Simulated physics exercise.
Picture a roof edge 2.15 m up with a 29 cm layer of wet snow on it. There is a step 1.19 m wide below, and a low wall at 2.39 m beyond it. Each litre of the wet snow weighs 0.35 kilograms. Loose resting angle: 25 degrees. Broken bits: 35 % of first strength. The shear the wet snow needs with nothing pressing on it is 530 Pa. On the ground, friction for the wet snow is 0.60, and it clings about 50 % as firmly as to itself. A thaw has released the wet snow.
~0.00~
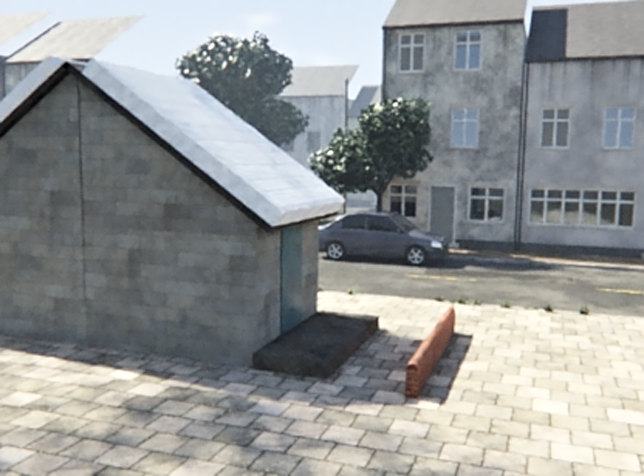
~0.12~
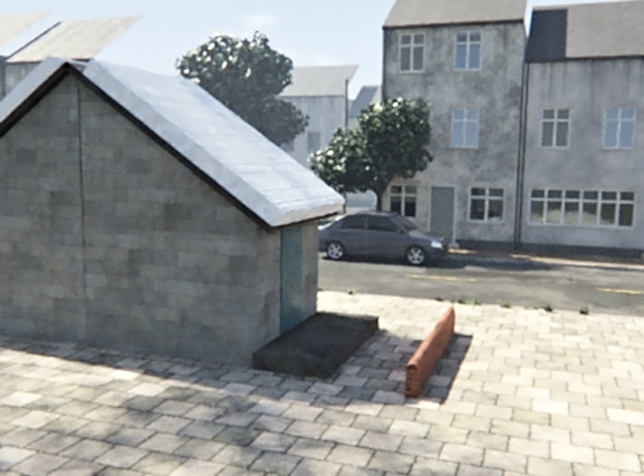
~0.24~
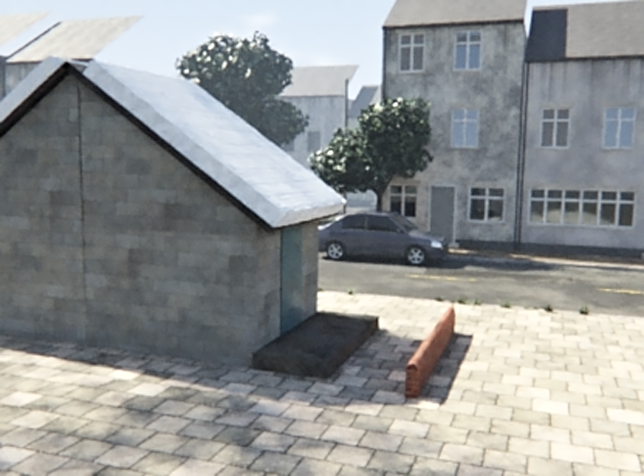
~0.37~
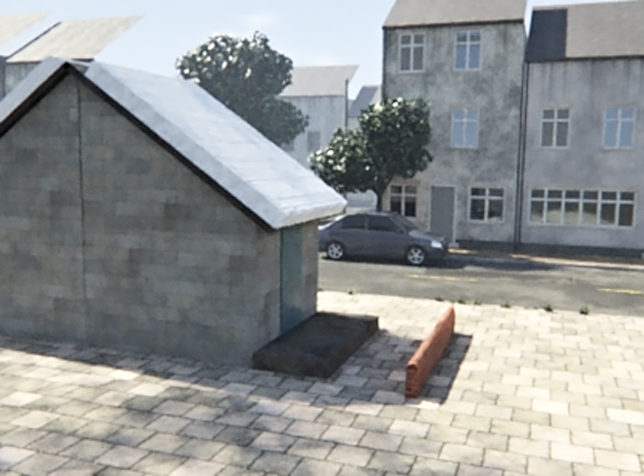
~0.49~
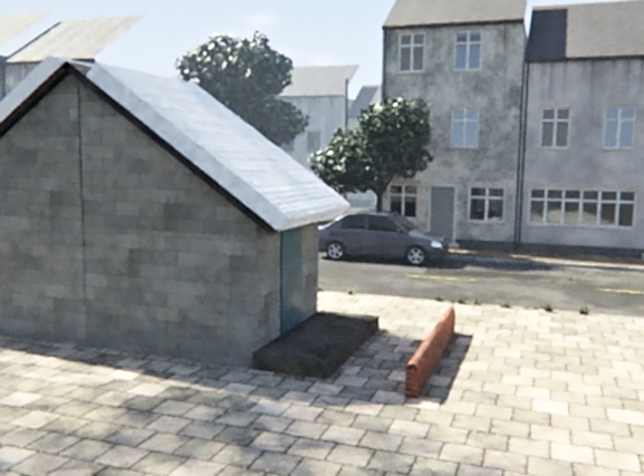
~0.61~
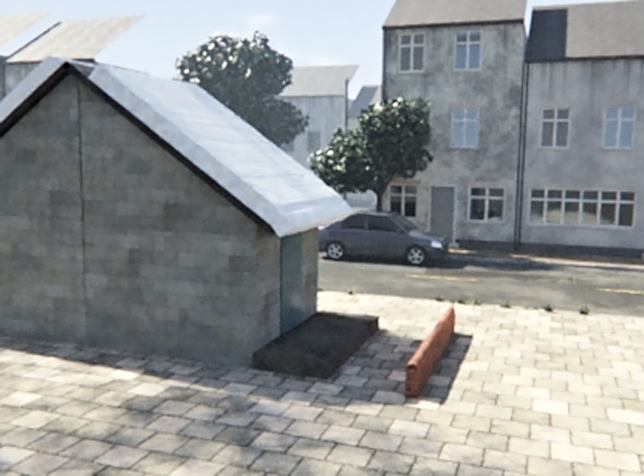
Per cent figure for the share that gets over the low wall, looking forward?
Around 5 percent.
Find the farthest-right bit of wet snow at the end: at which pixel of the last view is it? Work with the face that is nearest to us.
About (451, 394).
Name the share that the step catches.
About 20 %.
After 1.05 s, 93 % is still on the roof and 0 % is past the low wall.
After 1.56 s, 80 % is still on the roof and 0 % is past the low wall.
After 2.08 s, 57 % is still on the roof and 0 % is past the low wall.
After 2.60 s, 29 % is still on the roof and 0 % is past the low wall.
After 4.70 s, none is still on the roof and 5 % is past the low wall.
